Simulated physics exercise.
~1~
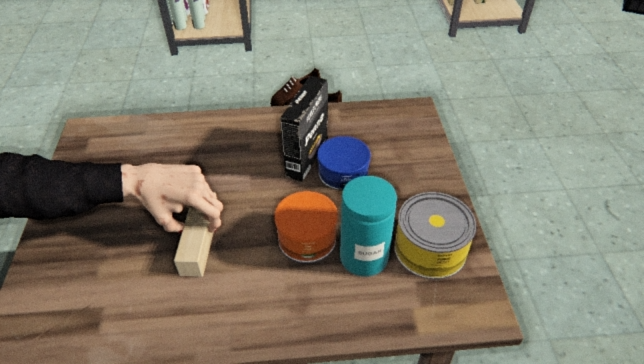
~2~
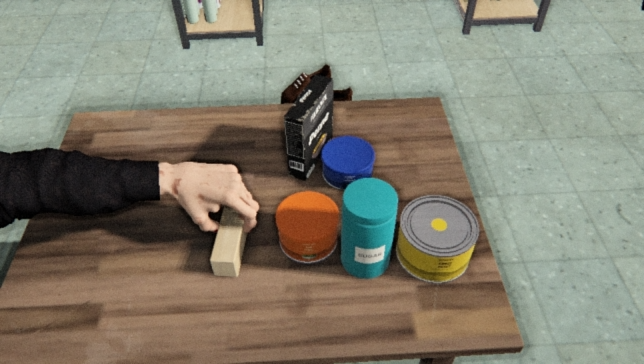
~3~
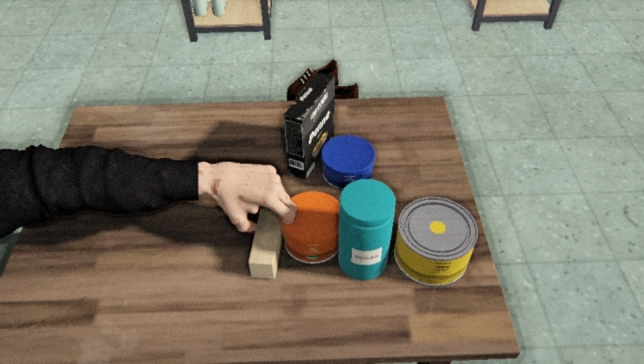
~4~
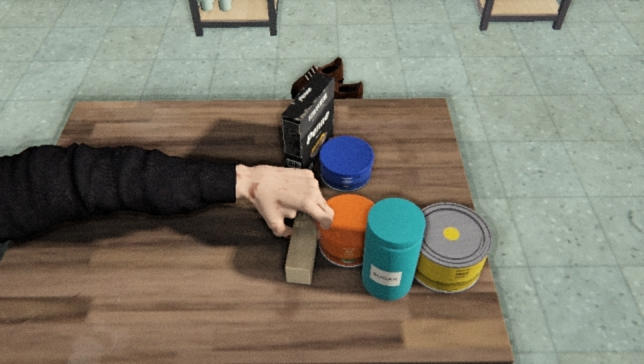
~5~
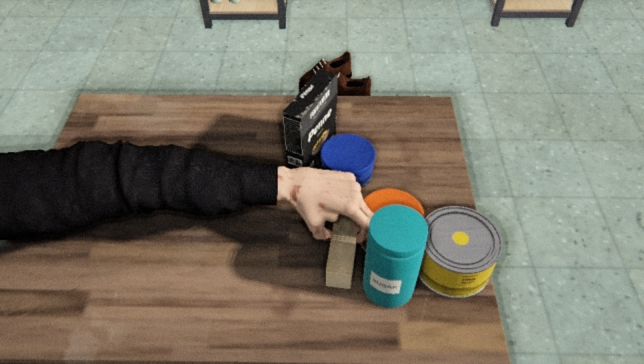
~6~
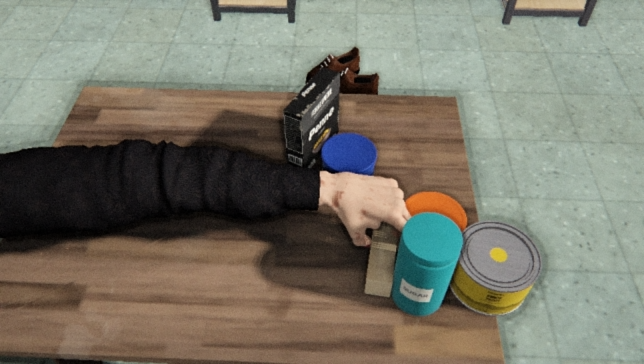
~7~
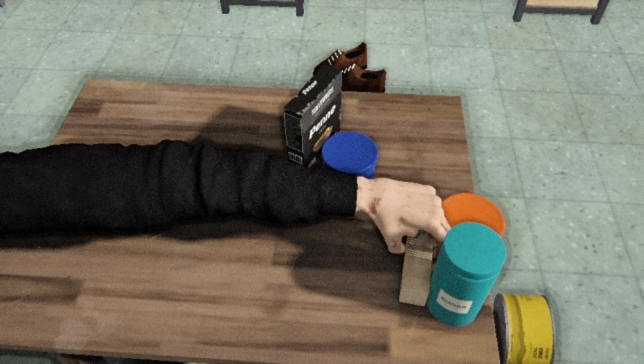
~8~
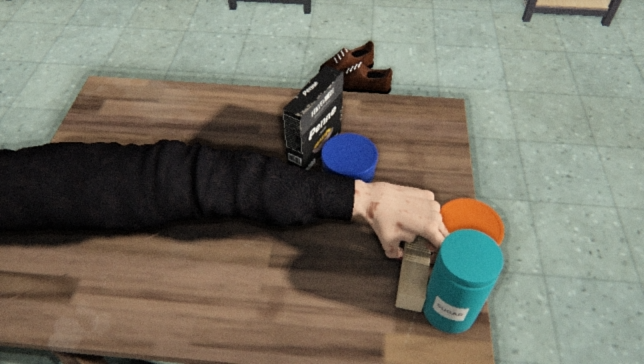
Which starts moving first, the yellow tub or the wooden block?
The wooden block starts moving first. The yellow tub stays still while the block slides toward the group, and only shifts right later in the push.
